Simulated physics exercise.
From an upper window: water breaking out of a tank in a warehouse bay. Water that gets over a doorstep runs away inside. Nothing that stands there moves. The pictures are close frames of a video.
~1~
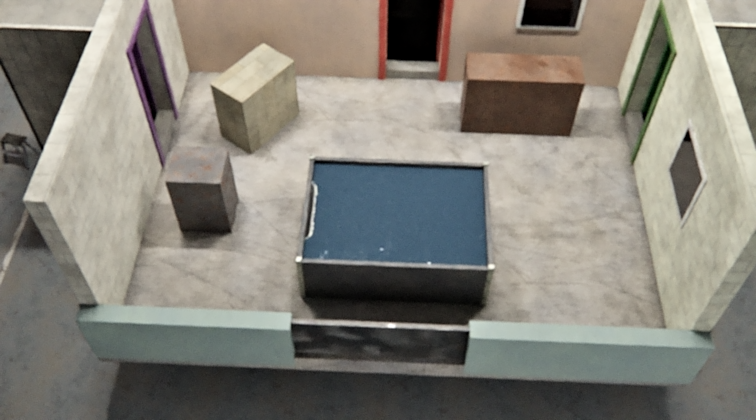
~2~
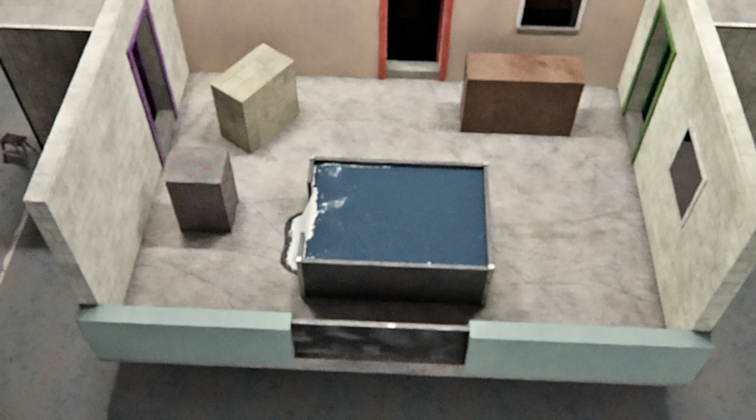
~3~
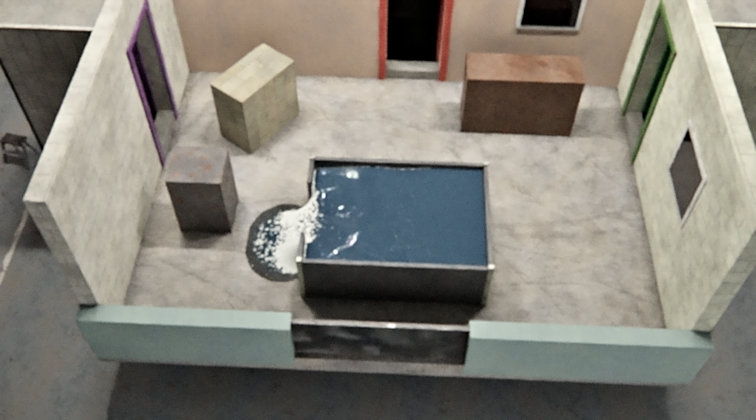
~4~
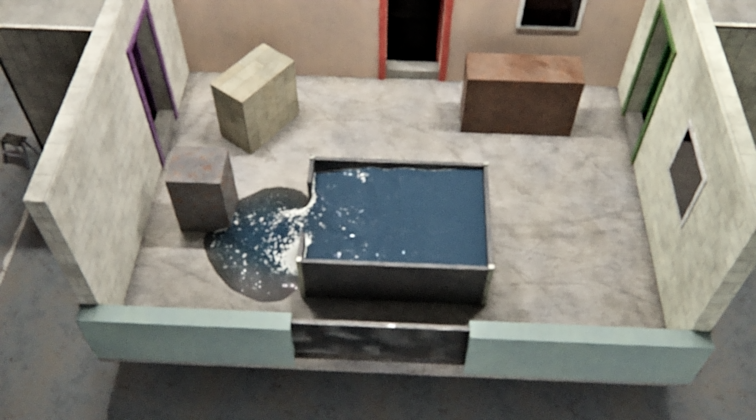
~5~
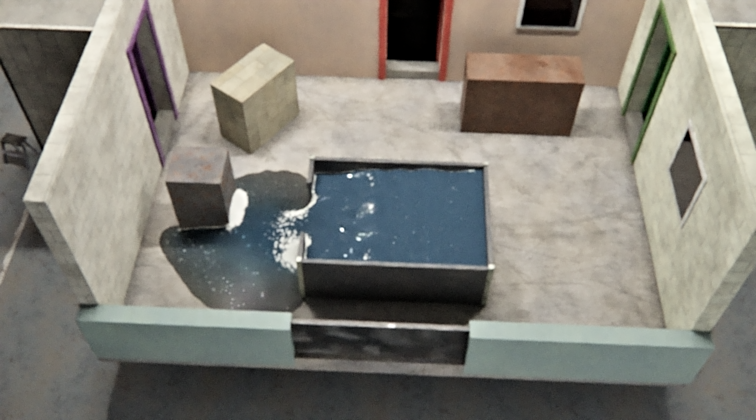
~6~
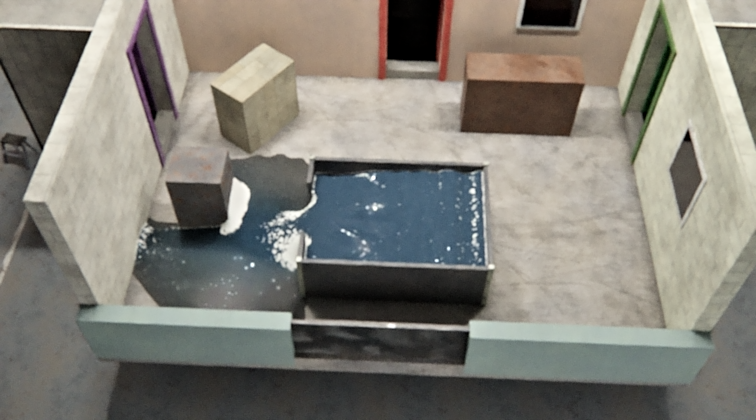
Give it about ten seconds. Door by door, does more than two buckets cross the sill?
One by one: The red door holds within the limit; the purple door holds within the limit; the green door holds within the limit.
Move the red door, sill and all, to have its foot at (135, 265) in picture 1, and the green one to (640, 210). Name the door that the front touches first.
The door marked red.
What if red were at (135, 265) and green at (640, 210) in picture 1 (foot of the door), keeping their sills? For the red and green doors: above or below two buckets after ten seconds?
Then: Red door lets more in, green door is under.
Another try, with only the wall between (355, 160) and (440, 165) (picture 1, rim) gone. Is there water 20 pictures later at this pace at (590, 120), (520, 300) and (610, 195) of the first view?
In turn: Covered, no water, under water.
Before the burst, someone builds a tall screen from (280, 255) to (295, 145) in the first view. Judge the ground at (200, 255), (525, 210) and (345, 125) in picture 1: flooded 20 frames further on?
In that order: Under water, clear, awash.
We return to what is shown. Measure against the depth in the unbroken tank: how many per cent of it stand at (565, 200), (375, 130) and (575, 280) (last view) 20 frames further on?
In that order: 0, 4 and 0 per cent.
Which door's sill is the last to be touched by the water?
I say the green one.
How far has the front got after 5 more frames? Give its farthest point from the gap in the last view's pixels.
Around (190, 111).
A moment on, water covers 25 % of the floor; the red door not reached, the purple door wet at the sill, nothing in, the green door not reached.
Next, water covers 35 % of the floor; the red door not reached, the purple door wet at the sill, nothing in, the green door not reached.
Then, water covers 55 % of the floor; the red door wet at the sill, nothing in, the purple door wet at the sill, nothing in, the green door not reached.
Later, water covers 80 % of the floor; the red door wet at the sill, nothing in, the purple door under two buckets in, the green door wet at the sill, nothing in.
In the end, water covers 100 % of the floor; the red door wet at the sill, nothing in, the purple door under two buckets in, the green door wet at the sill, nothing in.
